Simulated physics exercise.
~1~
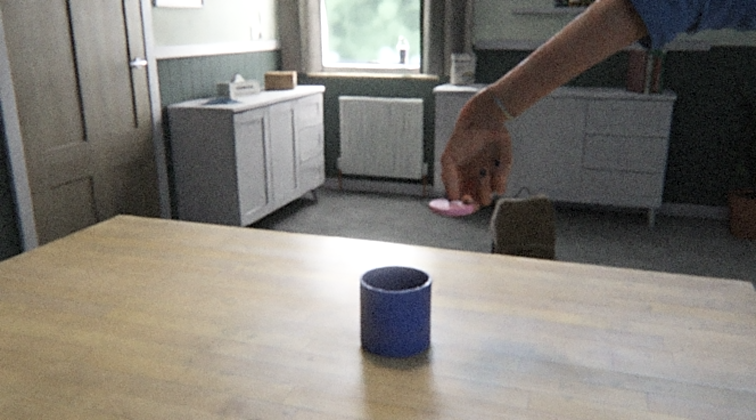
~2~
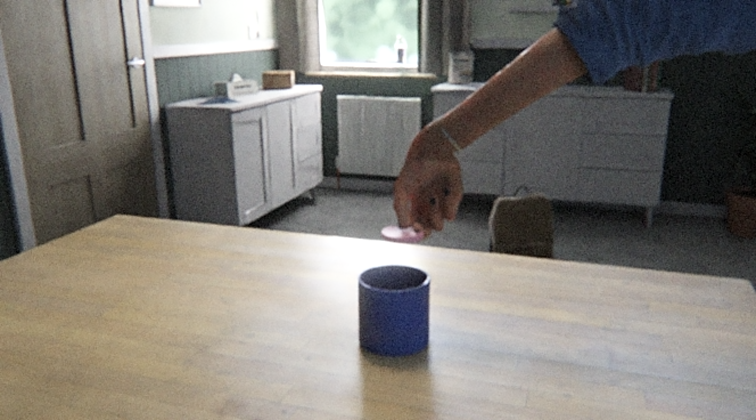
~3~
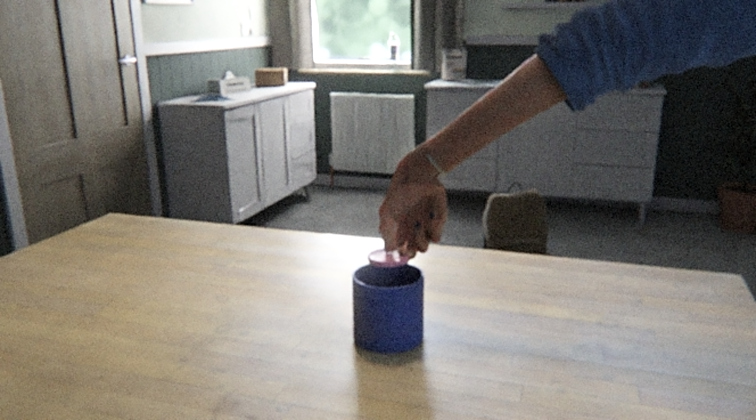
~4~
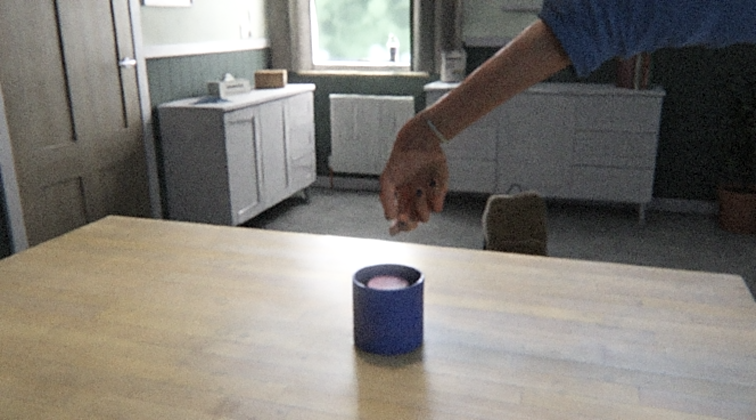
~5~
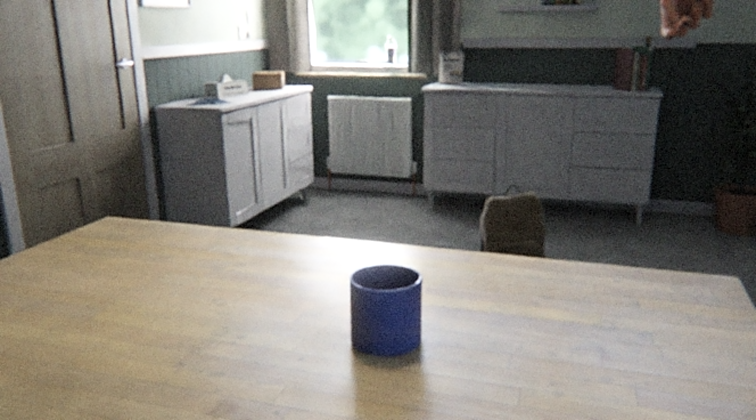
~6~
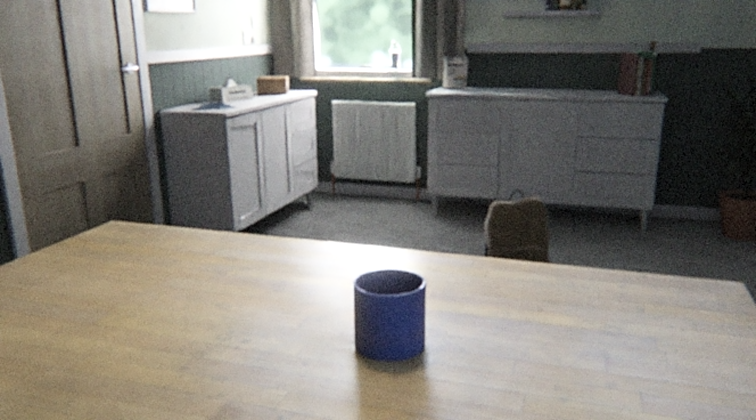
A pink coaster, held by a hand reaching in from the right, moves left and down to the mouth of a blue container on a wooden table. The hand releases it and withdraws as the coaster drops inside, leaving only the container in view on the table.
